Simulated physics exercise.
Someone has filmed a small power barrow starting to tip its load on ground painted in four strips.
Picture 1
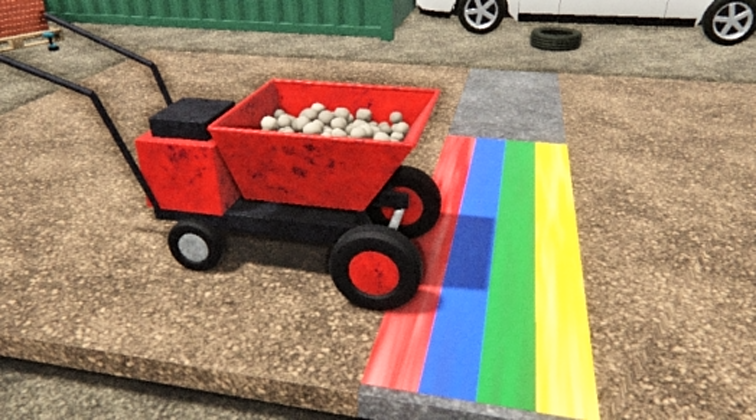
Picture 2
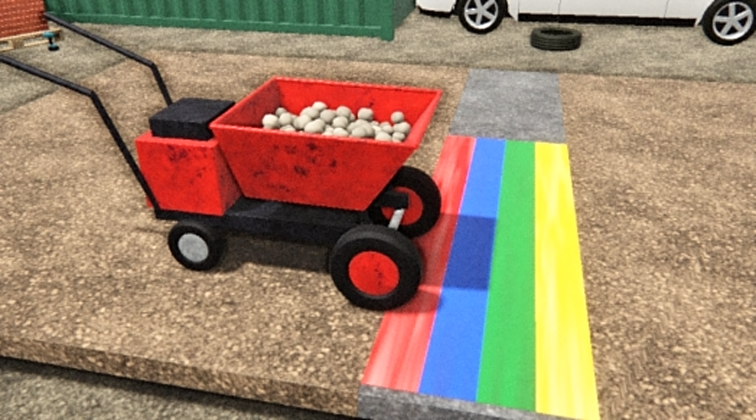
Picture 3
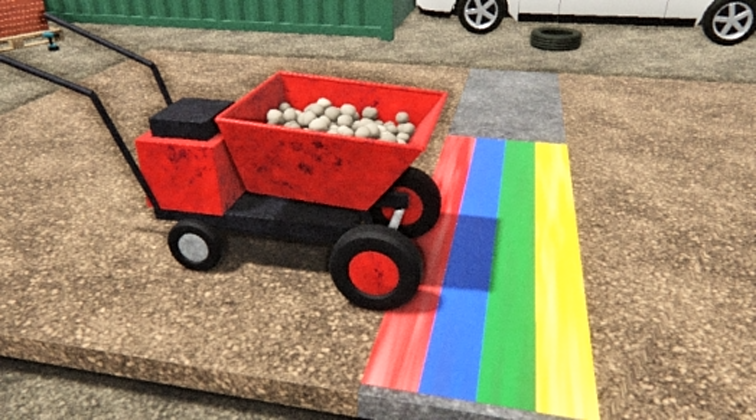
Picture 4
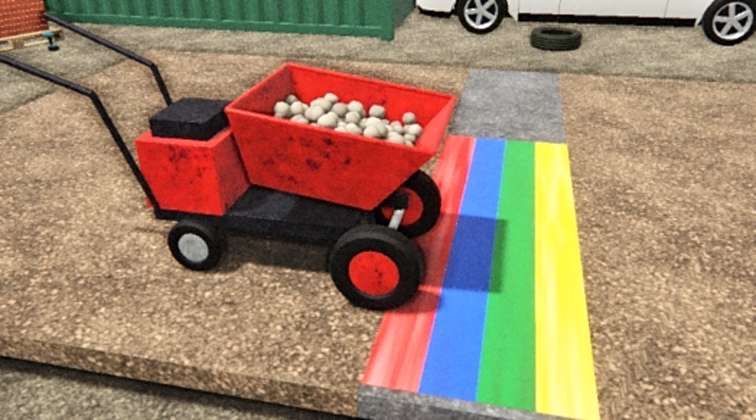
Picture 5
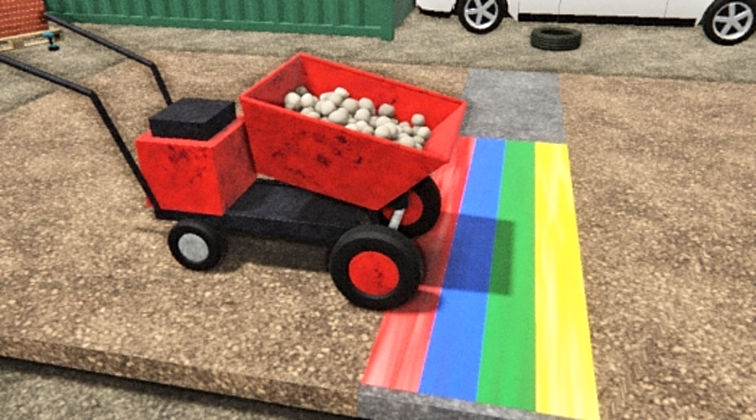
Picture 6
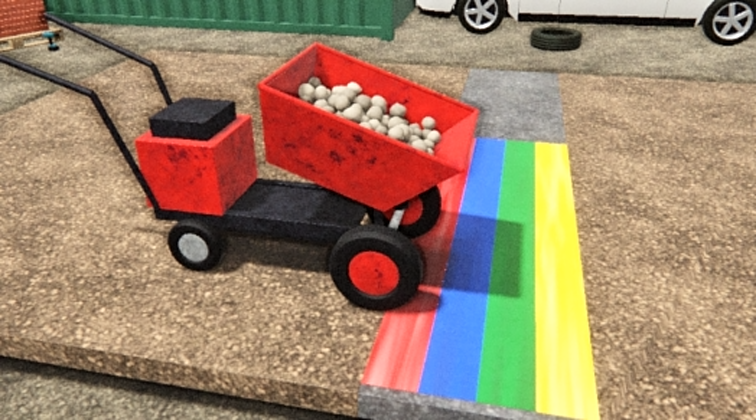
A red skip full of pale, rounded pebbles sits on a small barrow in an outdoor yard, seen from slightly above and to the side. Black handles rise at left, while red, blue, green and yellow strips lie at right, with a green container and white vehicle behind. The skip starts level, then its rear lifts steadily into a clear rightward tilt as the camera stays still.
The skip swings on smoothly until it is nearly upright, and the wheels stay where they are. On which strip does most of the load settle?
The heap favours the yellow strip.
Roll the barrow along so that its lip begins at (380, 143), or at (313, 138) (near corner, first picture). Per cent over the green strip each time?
In turn 30 and 30 in a hundred.
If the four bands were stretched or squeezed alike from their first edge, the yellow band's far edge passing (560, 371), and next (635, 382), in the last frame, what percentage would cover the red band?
Near 0 % and 0 %.
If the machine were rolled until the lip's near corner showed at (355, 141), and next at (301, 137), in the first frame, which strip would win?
In turn: Green; the strip in blue.
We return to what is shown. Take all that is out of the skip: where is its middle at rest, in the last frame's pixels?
Roughly at (568, 283).
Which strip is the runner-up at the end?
In second place: The green one.
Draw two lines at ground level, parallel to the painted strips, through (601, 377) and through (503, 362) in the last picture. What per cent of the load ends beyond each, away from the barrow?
Roughly 30 per cent, and 90 per cent.
Shortly afterwards, skip tipped steeply; the whole lot in the skip.
Next, skip tipped right over; the bulk in the skip; only a few over the green strip; a little over the yellow strip; only a few falling.
Some moments later, skip tipped right over; near a quarter in the skip; a little over the green strip; near a third over the yellow strip; near a quarter off the paint.
In the end, skip tipped right over; a little in the skip; none at all over the red strip; none at all over the blue strip; a little over the green strip; near half over the yellow strip; near a quarter off the paint.
